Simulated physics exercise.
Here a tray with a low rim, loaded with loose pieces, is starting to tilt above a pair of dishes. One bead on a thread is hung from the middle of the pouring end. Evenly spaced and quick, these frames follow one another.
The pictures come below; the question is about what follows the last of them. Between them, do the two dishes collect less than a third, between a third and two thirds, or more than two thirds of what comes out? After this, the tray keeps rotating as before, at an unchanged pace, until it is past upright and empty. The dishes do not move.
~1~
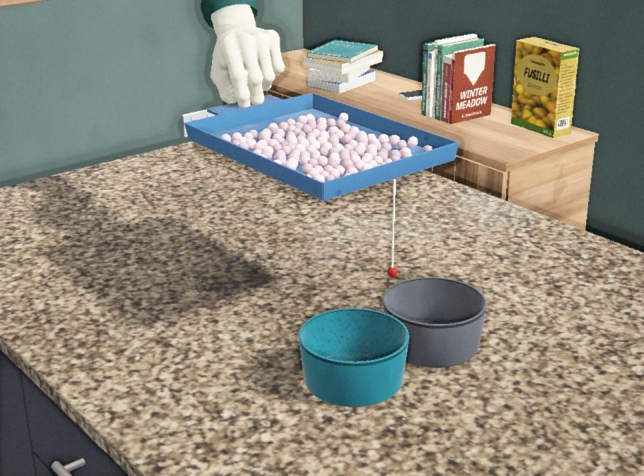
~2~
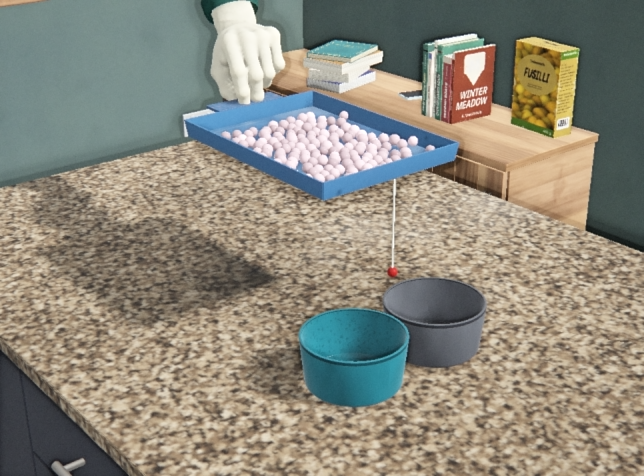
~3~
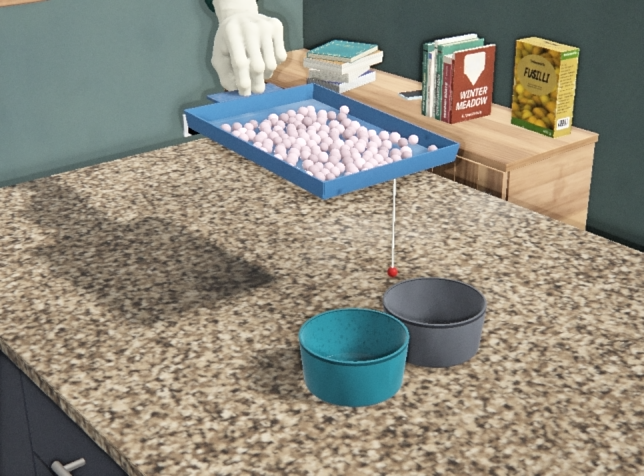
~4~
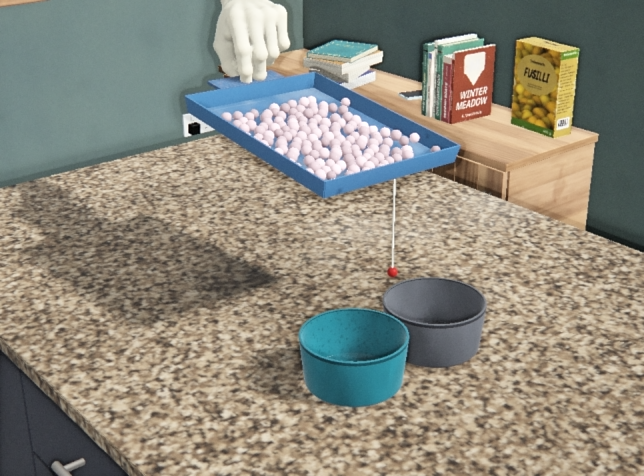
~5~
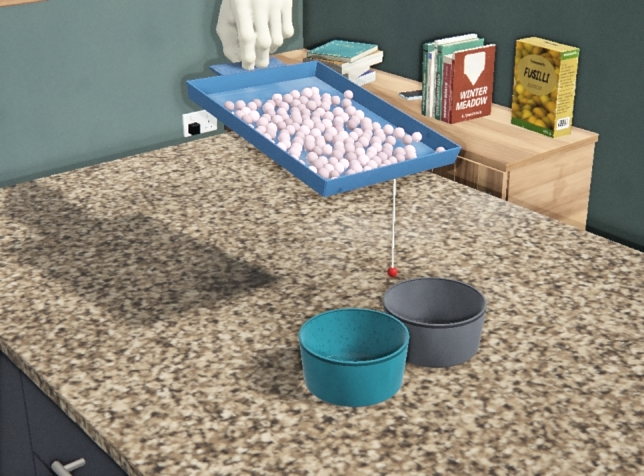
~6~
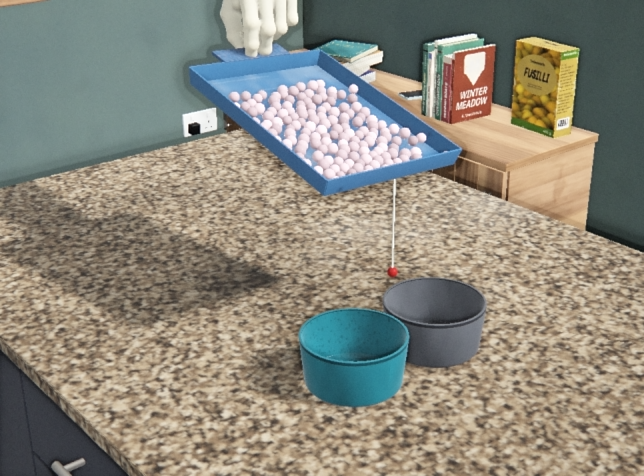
Counting both dishes, they collect a third to two thirds of the pieces.
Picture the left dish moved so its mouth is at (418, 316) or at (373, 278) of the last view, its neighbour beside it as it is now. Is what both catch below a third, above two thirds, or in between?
First: Beyond two thirds. Second: Under a third.
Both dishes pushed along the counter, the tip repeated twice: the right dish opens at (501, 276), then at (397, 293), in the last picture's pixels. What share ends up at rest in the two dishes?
90, then 20 %.
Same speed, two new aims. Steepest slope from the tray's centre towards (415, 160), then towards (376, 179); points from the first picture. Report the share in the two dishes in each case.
In order, some 10 % and some 80 %.
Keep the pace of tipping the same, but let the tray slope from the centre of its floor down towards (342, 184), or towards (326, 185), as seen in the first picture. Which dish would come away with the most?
First the left dish, then the left-hand dish.
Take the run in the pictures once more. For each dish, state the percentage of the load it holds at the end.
0 % left, 50 % right.
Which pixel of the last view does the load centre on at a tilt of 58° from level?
Roughly at (381, 123).
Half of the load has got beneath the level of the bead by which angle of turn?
The tilt then is about 90°.
Soon after the last picture, tray tipped steeply; all on the tray.
A little later, tray tipped right over; about a quarter on the tray; a stray few in the left dish; about a third in the right dish; about a quarter outside both; about a quarter in the air.
Later still, tray tipped past a quarter turn; a stray few in the left dish; about half in the right dish; about half outside both.
By the end, tray tipped past a quarter turn; a stray few in the left dish; about half in the right dish; about half outside both.
